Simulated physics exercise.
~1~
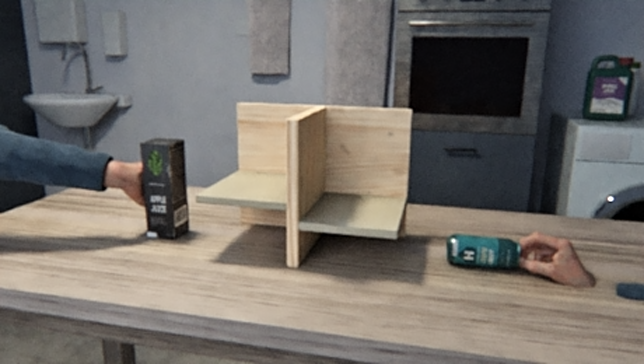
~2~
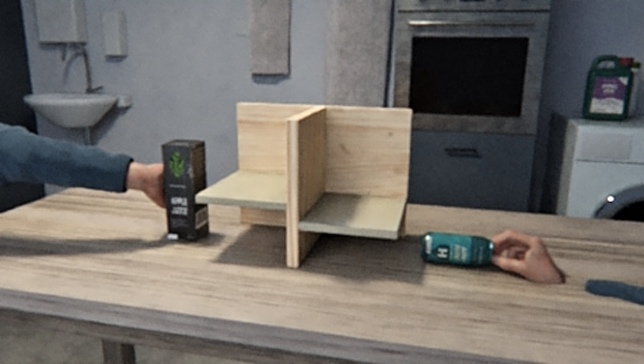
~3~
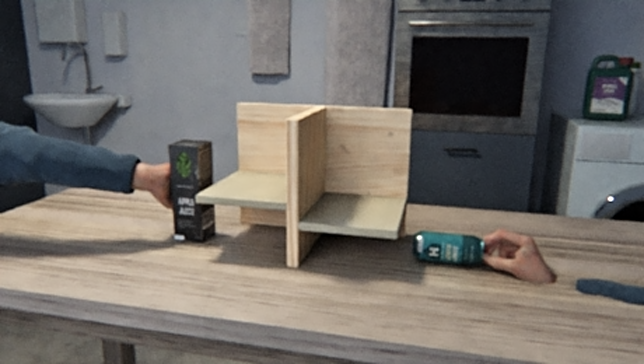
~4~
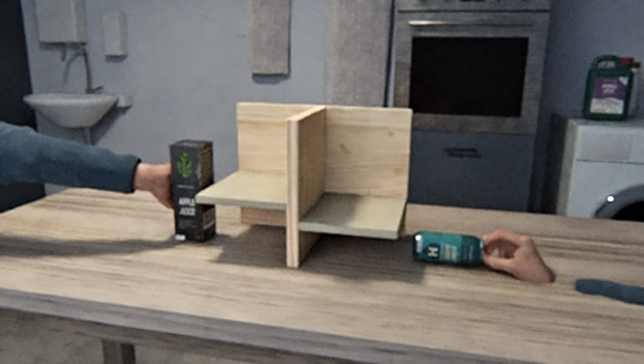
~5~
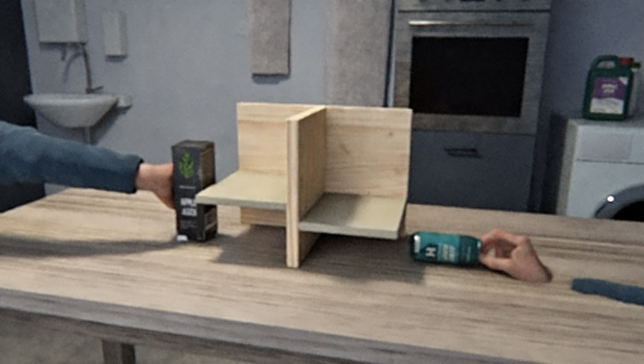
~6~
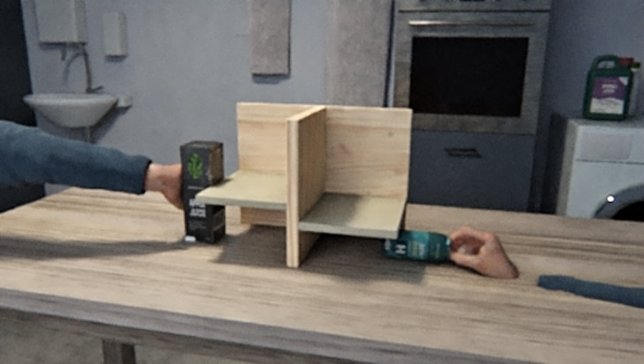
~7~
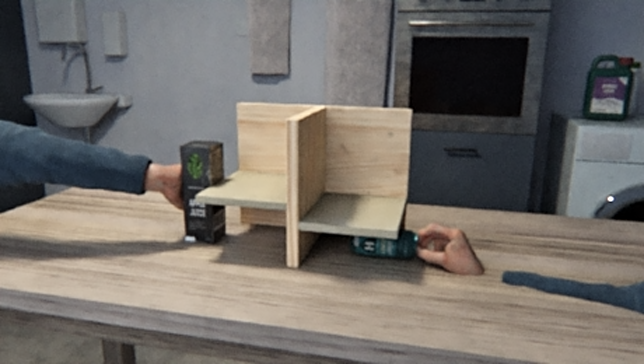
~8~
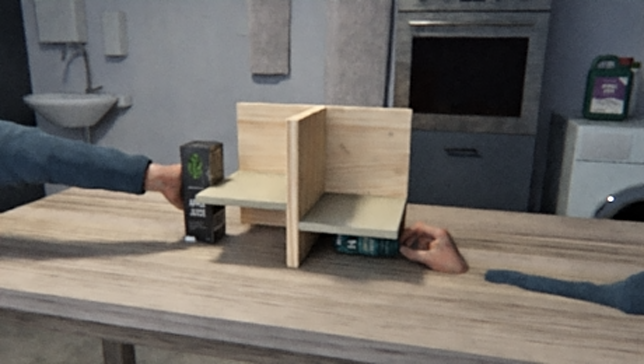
Two hands reach in from opposite sides of a wooden table, seen from the front in a grey room with a sink, an oven and a washing machine behind. The left hand holds an upright black carton, the right a turquoise can lying on its side, and between them stands a pale wooden rack with a low shelf on each side. Both things slide inward. The carton comes up against the left shelf, too tall to pass beneath, and stays there. The can pauses briefly, then slides left beneath the right shelf, ending mostly hidden under it.
